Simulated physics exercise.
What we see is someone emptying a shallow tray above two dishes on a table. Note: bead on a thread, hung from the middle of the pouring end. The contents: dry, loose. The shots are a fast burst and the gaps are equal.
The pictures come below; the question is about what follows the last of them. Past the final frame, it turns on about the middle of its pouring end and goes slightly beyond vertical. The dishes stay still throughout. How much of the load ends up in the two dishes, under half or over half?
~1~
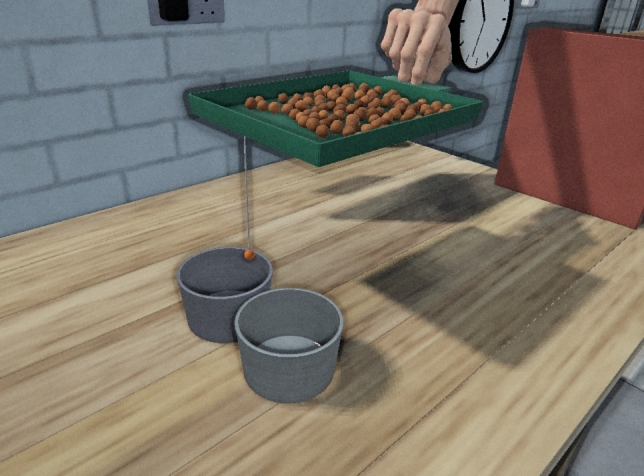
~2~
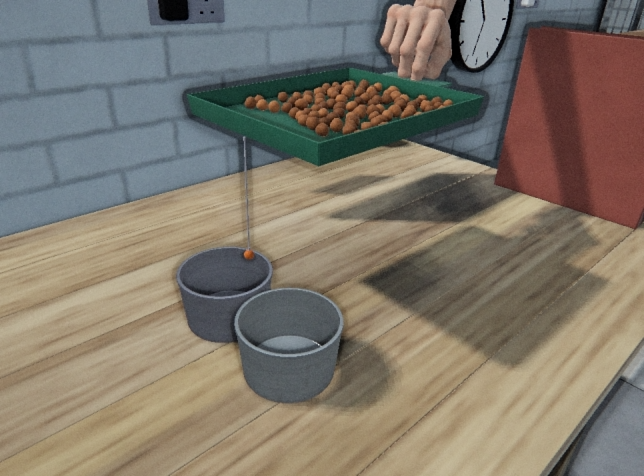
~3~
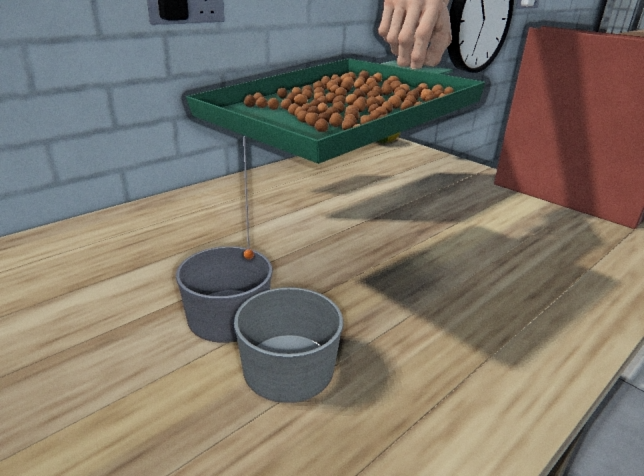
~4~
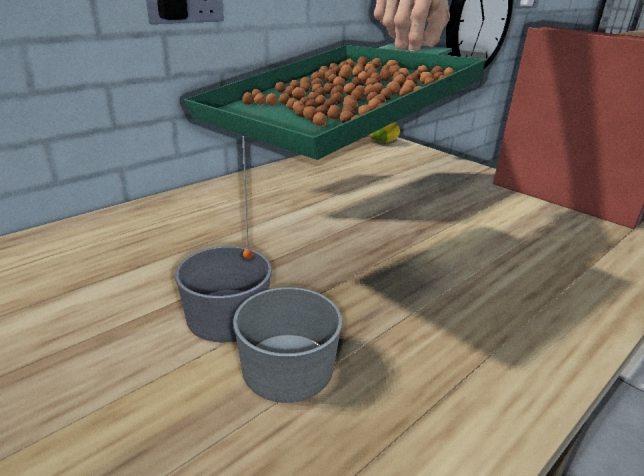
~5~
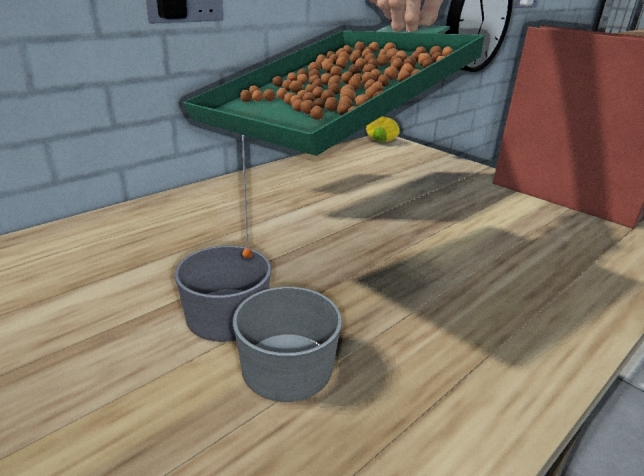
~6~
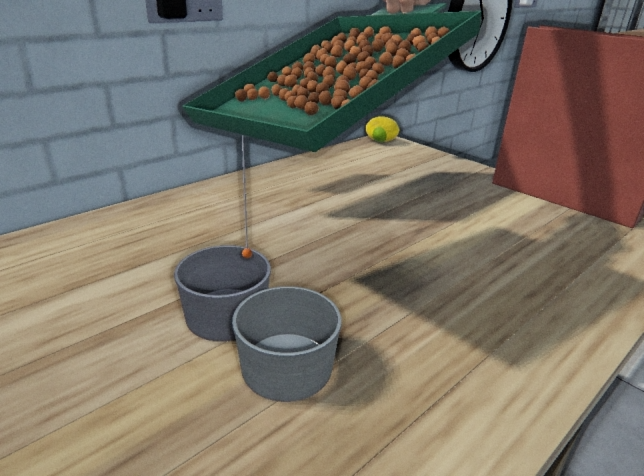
Under half.
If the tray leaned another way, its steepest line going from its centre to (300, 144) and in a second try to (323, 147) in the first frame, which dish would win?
Try one: The rightmost dish. Try two: The rightmost dish.
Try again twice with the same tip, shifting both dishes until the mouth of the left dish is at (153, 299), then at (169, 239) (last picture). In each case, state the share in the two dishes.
Close to 20 in a hundred, then close to 80 in a hundred.
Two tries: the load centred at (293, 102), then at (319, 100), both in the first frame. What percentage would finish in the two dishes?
Try 1: 20 %; try 2: 20 %.
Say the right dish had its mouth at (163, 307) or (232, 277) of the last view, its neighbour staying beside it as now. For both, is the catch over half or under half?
First place: Short of half; second place: Beyond half.
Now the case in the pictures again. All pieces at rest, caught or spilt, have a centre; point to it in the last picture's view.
I'd put the middle somewhere around (179, 289).
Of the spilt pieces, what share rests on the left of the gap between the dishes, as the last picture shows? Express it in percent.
I make it about 100 percent or so.
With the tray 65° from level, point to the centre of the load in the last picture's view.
Look close to (224, 99) in the last picture.
Soon after the last picture, tray tipped steeply; nearly all on the tray; a small part in the air.
A little later, tray tipped past a quarter turn; most on the tray; a stray few in the left dish; about a quarter outside both; a small part in the air.
Later still, tray tipped past a quarter turn; about a quarter in the left dish; most outside both.
At rest, tray tipped past a quarter turn; none in the right dish; about a quarter in the left dish; most outside both.
